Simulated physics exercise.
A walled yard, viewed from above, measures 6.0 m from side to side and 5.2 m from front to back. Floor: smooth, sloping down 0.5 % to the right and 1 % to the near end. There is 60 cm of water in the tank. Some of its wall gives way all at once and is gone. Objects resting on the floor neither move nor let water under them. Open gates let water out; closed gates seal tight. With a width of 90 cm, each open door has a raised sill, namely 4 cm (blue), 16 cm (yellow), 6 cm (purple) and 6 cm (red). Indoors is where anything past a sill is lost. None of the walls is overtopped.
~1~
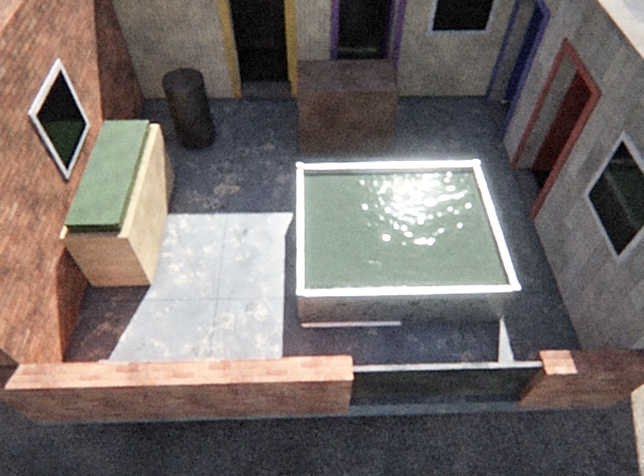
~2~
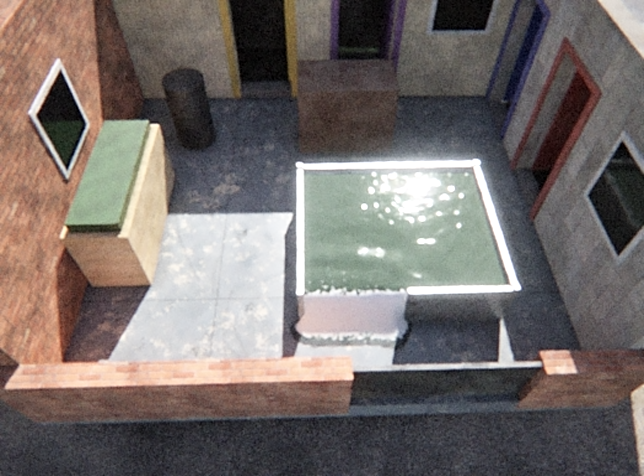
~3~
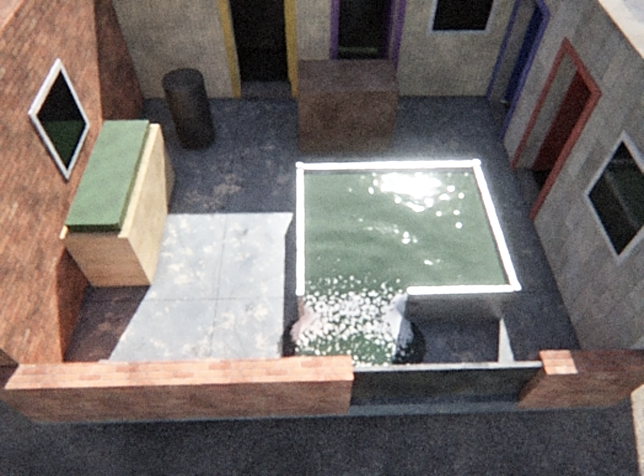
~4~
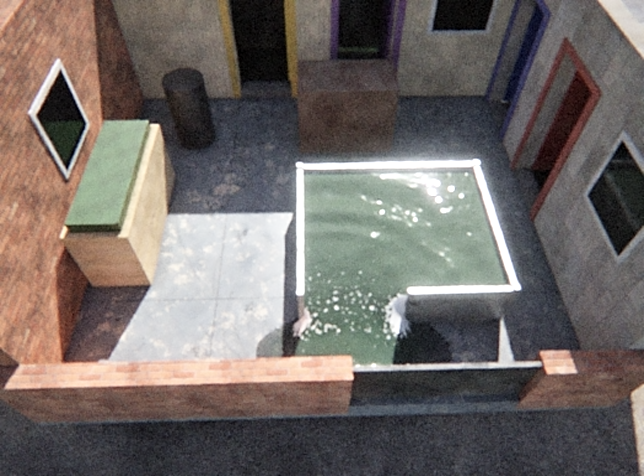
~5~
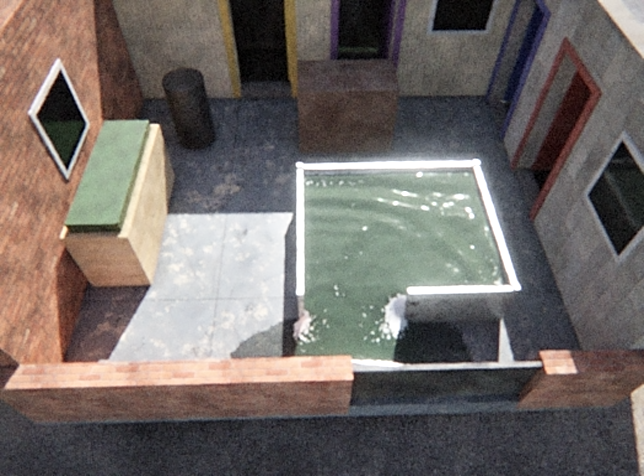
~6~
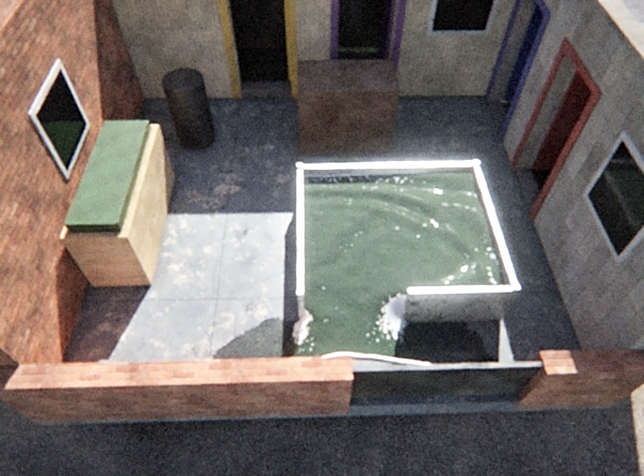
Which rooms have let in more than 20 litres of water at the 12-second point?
Result: At the blue door I expect the water to rise above the limit; at the yellow door I expect the water to hold within the limit; at the purple door I expect the water to rise above the limit; at the red door I expect the water to rise above the limit.
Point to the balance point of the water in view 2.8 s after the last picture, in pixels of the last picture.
I'd put it close to (348, 284).
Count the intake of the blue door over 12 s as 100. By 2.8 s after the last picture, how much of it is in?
Roughly 0 percent is in by then.
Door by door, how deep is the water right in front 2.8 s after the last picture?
Centimetres: Blue 2 / yellow 0 / purple 0 / red 5.
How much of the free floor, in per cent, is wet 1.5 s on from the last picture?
Near 35 per cent is wet.
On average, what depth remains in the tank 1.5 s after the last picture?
I'd put the mean depth near 34 centimetres.
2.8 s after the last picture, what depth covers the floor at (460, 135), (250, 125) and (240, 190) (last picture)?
Depths: About 4, 0 and 1 centimetres.
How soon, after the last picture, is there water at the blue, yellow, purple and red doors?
Blue = 2.6 s, yellow = 4.0 s, purple = 3.8 s, red = 1.6 s.
Then, 0.7 s after the last picture water covers 25 % of the floor and is deepest (51 cm) near (348, 384); blue door not reached, yellow door not reached, purple door not reached, red door not reached.
Then, 1.5 s after the last picture water covers 35 % of the floor and is deepest (42 cm) near (100, 293); blue door not reached, yellow door not reached, purple door not reached, red door not reached.
Then, 2.8 s after the last picture water covers 55 % of the floor and is deepest (31 cm) near (138, 390); blue door 2 cm at the sill, 0 L in, yellow door not reached, purple door not reached, red door 5 cm at the sill, 0 L in.
Then, 6.3 s after the last picture water covers 95 % of the floor and is deepest (18 cm) near (154, 389); blue door 8 cm at the sill, 40 L in, yellow door 13 cm at the sill, 0 L in, purple door 9 cm at the sill, 3 L in, red door 8 cm at the sill, 5 L in.
Then, 11.3 s after the last picture water covers 100 % of the floor and is deepest (12 cm) near (287, 234); blue door 9 cm at the sill, 123 L in, yellow door 10 cm at the sill, 0 L in, purple door 9 cm at the sill, 58 L in, red door 12 cm at the sill, 39 L in.
